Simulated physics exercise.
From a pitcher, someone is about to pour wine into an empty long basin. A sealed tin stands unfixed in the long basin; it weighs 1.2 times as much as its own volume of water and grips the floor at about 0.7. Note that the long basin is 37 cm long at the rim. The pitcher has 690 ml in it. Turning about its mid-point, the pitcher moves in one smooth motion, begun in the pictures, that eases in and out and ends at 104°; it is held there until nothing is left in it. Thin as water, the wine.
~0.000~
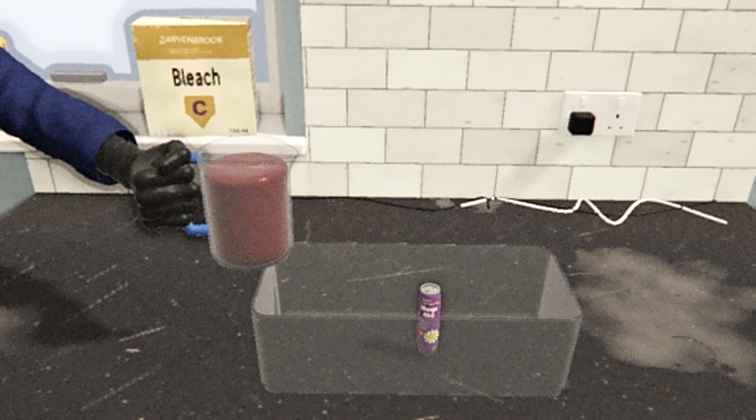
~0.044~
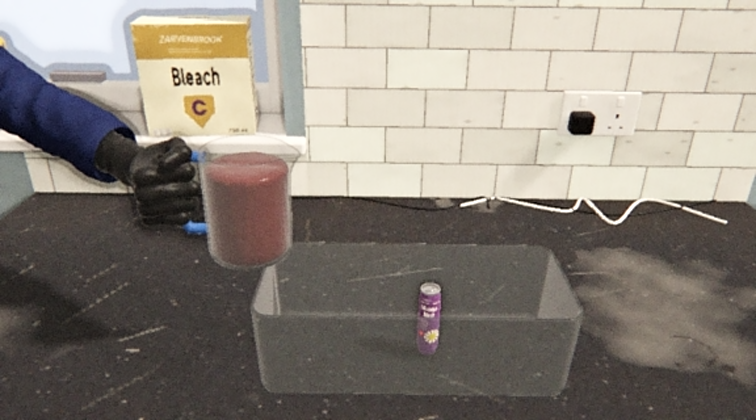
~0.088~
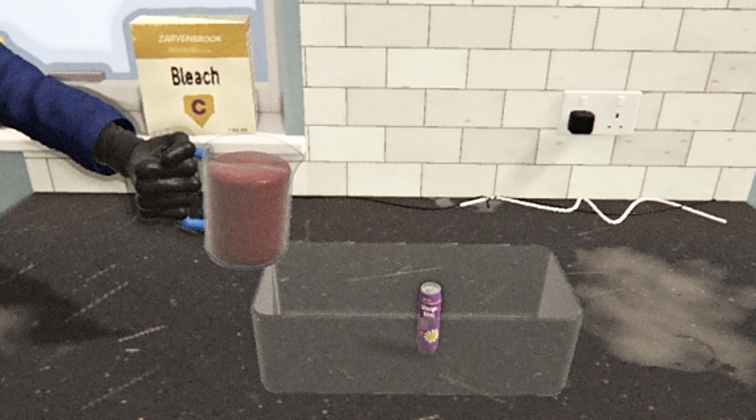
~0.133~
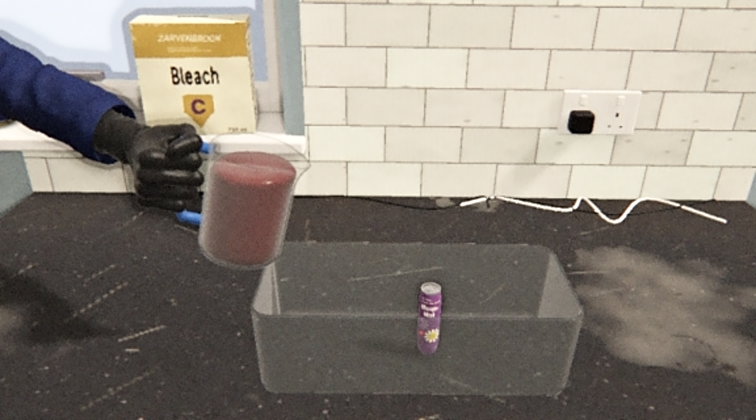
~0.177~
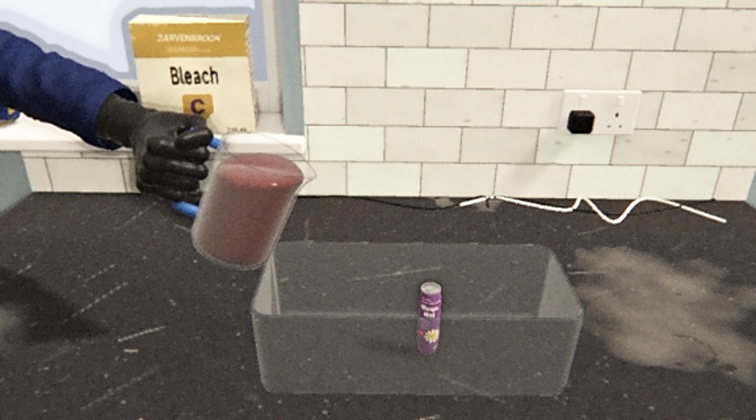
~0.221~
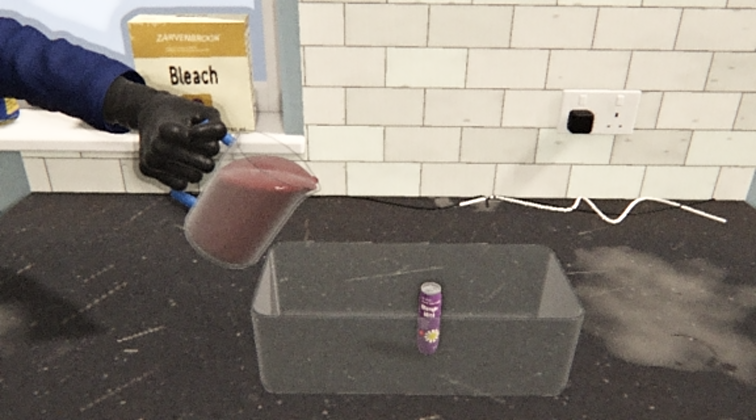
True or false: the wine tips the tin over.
False.
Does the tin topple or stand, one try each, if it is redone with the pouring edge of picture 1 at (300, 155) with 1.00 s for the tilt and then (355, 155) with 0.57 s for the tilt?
Run one: It does not tip. Run two: It tumbles.
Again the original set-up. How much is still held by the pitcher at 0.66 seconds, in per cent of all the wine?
Close to 20 percent of the total.
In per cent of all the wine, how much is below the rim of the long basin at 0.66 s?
Around 68 parts in a hundred.
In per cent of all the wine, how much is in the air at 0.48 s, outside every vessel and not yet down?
About 18 per cent.
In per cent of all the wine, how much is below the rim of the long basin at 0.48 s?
20 %, give or take.
After 0.48 s the tilt is 97° and 62 per cent is still to pour; the tin stands where it began.
After 0.66 s the tilt is 104° and 21 per cent is still to pour; the tin stands where it began.
After 0.86 s the tilt is 104° and 5 per cent is still to pour; the tin stands where it began.
After 1.07 s the tilt is 104° and 1 per cent is still to pour; the tin stands where it began.
In the end the tin stands where it began.
